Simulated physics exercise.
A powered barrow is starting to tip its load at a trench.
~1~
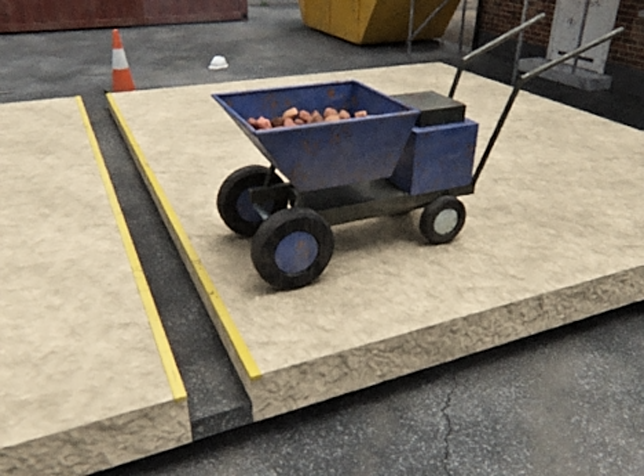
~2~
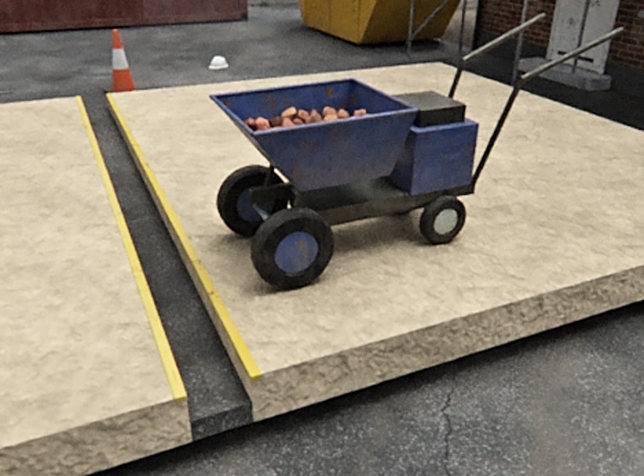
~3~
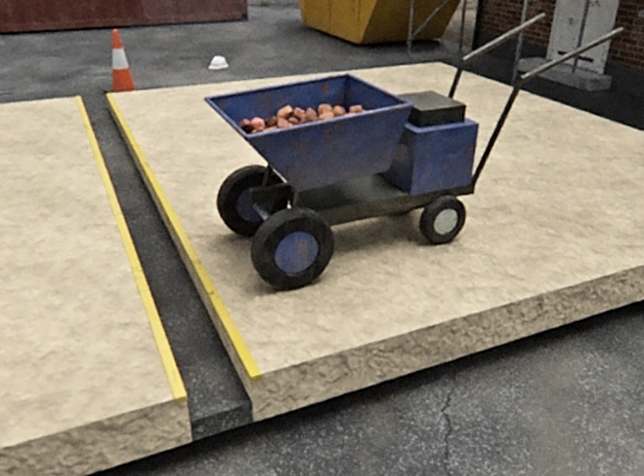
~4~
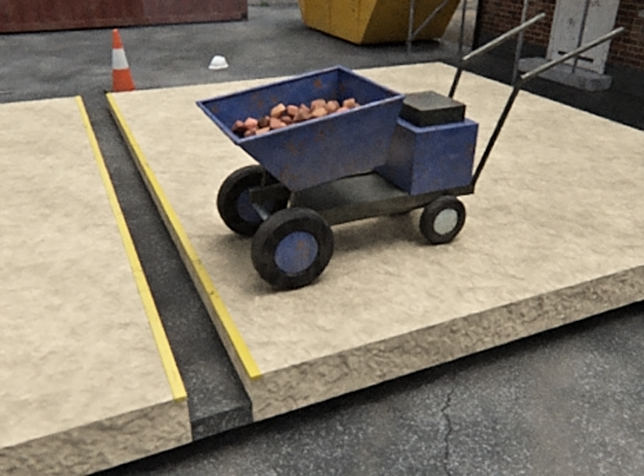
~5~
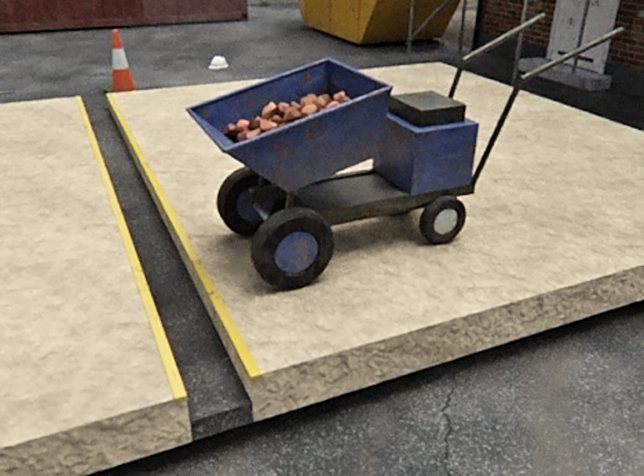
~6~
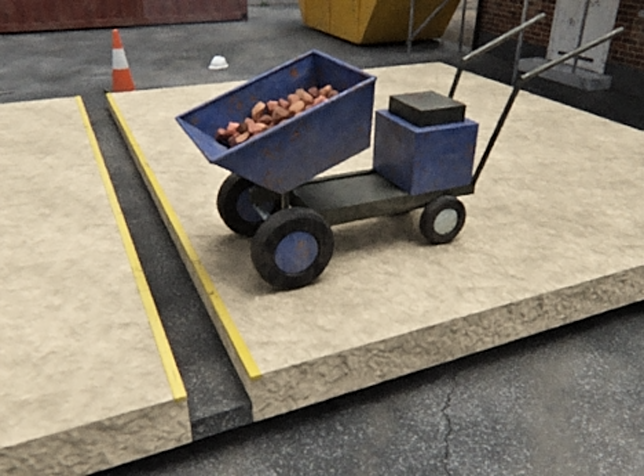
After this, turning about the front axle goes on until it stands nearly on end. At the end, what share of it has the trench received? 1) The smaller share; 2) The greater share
The answer is 1.
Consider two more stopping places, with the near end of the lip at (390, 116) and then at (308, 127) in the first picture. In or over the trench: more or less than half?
First: A minority of it. Second: The bulk of it.
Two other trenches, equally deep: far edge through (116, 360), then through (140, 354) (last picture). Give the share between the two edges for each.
The first case gives around 80 percent, and the second around 60 percent.
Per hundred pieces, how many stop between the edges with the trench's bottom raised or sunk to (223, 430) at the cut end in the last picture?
30 %.
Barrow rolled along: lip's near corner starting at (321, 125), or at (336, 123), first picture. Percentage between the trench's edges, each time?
About 80 %, then 60 %.
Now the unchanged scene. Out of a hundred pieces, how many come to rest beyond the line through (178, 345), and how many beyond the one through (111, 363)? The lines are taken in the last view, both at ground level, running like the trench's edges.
70 % and 30 %, in that order.
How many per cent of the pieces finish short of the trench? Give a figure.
Result: Close to 0 %.
Just after the last frame, skip tipped steeply; every one in the skip.
A moment on, skip tipped steeply; almost all in the skip; about a tenth beyond it; just a few falling.
Further on, skip tipped right over; roughly a third in the skip; just a few in or heaped over the trench; roughly two thirds beyond it; just a few falling.
When it is over, skip tipped right over; about a tenth in the skip; roughly a quarter in or heaped over the trench; roughly two thirds beyond it.
